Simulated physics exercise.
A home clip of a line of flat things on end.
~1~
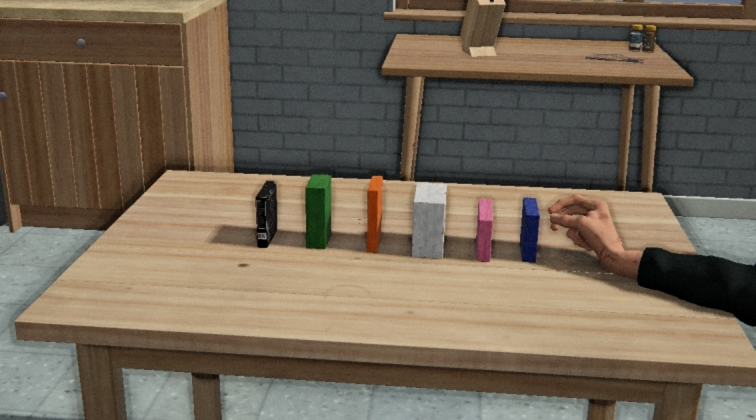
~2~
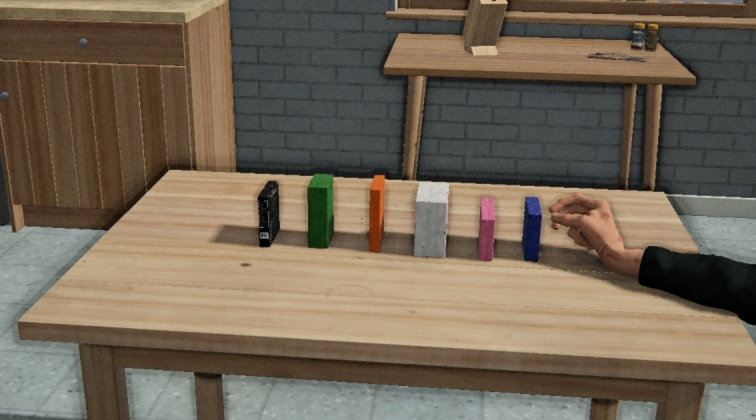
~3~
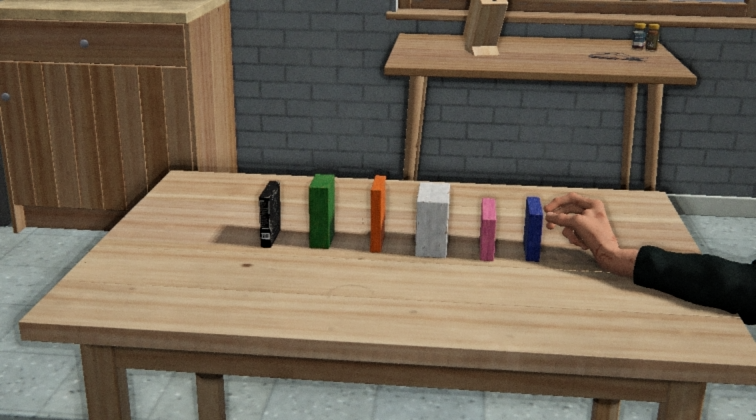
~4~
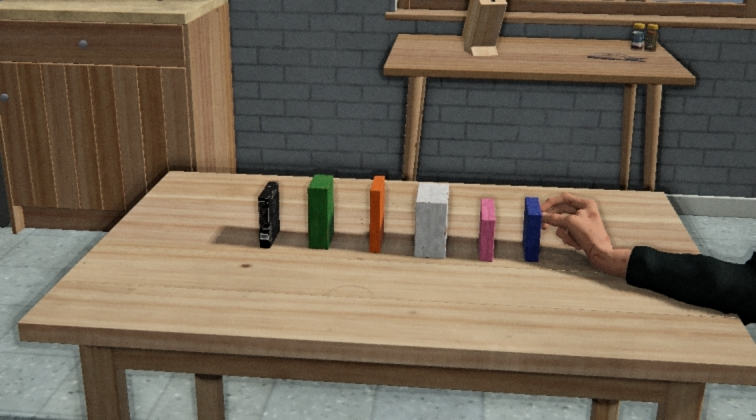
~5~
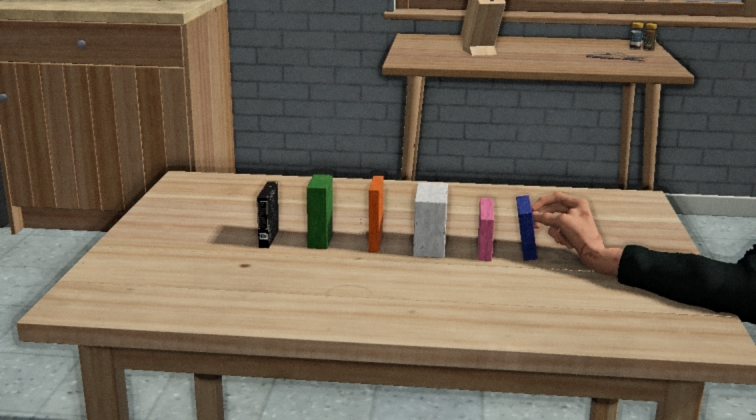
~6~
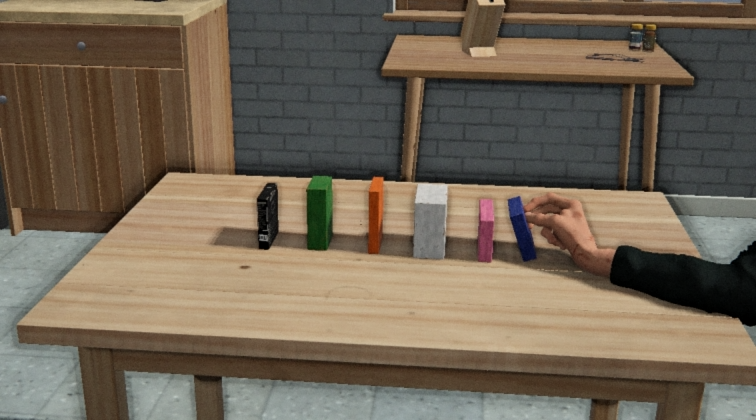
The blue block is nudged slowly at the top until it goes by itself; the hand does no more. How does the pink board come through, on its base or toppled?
The pink board falls over.
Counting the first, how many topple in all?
In all, 2.
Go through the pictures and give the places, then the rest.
In the first frame, pink board (484, 230); green board (319, 212).
In the second frame, orange board (377, 213); green board (321, 211).
In the third frame, white board (432, 220); orange board (378, 214).
In the fourth frame, green board (321, 212); white board (432, 220).
In the fifth frame, blue block 10° over; orange board (376, 214); green board (320, 212).
In the sixth frame, blue block 20° over; pink board (485, 230); white board (430, 221).
Then, 0.30 s past the last view, blue block 69° over; pink board rocked 55° from its first pose near (464, 233).
Then, 1.70 s past the last view, blue block 71° over; pink board rocked 66° from its first pose near (462, 236).
Finally, down or leaning hard on the table, pink board; the other 3 still in place. Final places as the last picture's camera would see them, pink board near (461, 243).
